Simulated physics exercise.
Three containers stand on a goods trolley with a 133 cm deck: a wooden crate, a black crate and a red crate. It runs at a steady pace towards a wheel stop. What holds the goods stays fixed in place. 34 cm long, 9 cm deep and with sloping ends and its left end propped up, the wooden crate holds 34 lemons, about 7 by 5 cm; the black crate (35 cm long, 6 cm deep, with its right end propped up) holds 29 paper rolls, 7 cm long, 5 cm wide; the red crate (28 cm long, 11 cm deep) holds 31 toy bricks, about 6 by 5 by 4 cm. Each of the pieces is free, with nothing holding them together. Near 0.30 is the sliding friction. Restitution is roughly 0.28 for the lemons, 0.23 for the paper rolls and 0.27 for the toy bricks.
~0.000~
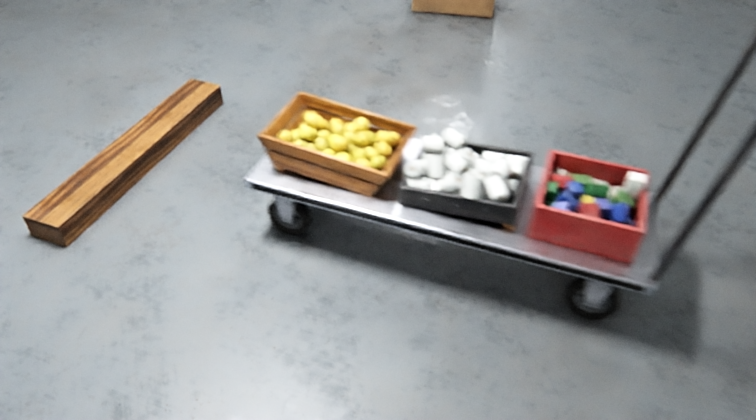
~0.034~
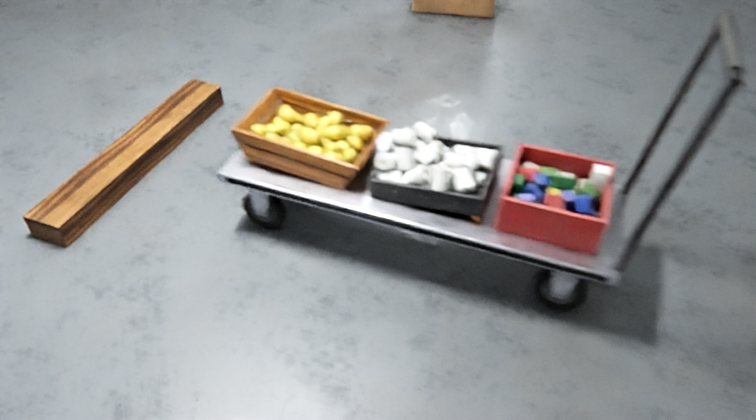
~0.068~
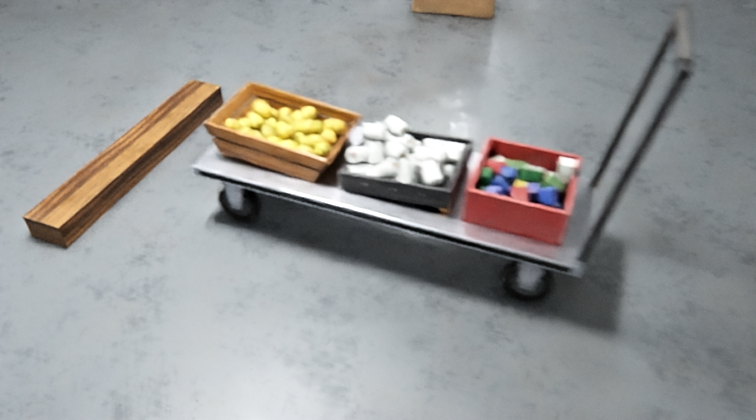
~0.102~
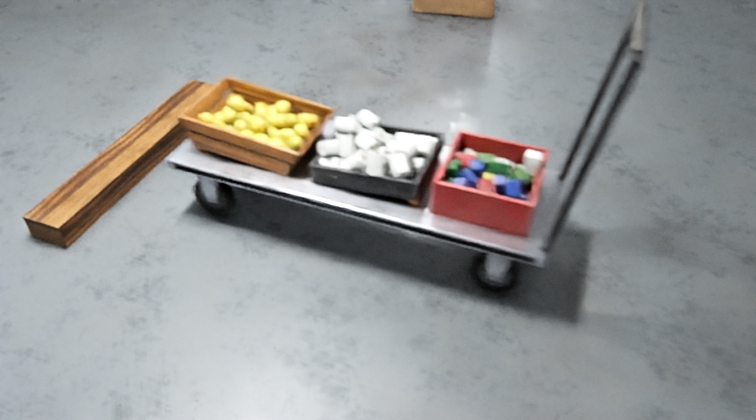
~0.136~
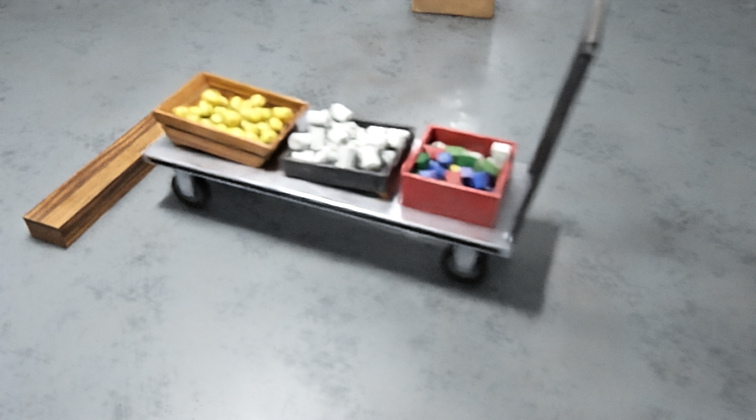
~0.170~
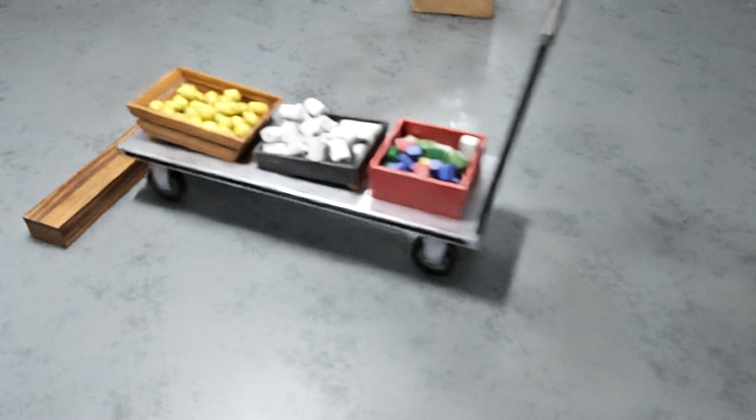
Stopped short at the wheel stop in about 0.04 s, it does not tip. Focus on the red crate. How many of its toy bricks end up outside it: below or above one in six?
The outflow undershoots one sixth.
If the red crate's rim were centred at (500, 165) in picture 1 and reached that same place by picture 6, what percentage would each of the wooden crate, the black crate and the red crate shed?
In that case wooden crate 0, black crate 20, red crate 0 per cent.
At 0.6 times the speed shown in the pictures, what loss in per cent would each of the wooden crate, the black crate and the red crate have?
In that case the wooden crate sheds 0 per cent, the black crate 20 per cent and the red crate 0 per cent.
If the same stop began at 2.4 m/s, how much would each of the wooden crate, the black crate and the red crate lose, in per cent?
Then wooden crate 10, black crate 30, red crate 10 per cent.
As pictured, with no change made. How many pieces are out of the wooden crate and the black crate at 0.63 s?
Roughly - wooden crate: 6; black crate: 10.
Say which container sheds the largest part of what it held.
Black crate.
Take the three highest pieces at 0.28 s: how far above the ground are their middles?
I'd say near 46 cm.
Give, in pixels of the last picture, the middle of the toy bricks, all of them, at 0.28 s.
Somewhere around pixel (395, 161).
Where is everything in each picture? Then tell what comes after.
In the first picture (places track the rim corner closest to us here), red crate (640, 230); wooden crate (386, 174); 62 cm to go; all still inside.
The second picture shows red crate (602, 221); wooden crate (356, 167); 52 cm to go.
The third picture shows red crate (565, 212); wooden crate (326, 160); 41 cm to go.
The fourth picture shows red crate (529, 204); wooden crate (297, 153); 31 cm to go.
The fifth picture shows red crate (495, 195); wooden crate (268, 146); 20 cm to go.
The sixth picture shows red crate (461, 187); wooden crate (241, 139); 10 cm to go; all still inside.
After 0.18 s, contact.
After 0.28 s, the wooden crate is down by 1 of 34, the black crate is down by 5 of 29 and the red crate has all 31.
After 0.40 s, the wooden crate is down by 4 of 34, the black crate is down by 10 of 29 and the red crate is down by 1 of 31.
After 0.63 s, the wooden crate is down by 6 of 34, the black crate is down by 10 of 29 and the red crate is down by 1 of 31.
Outcome (at 1.14 s), the wooden crate is down by 6 of 34, the black crate is down by 11 of 29 and the red crate is down by 1 of 31. Asked share, 1 of 31, 3 per cent.
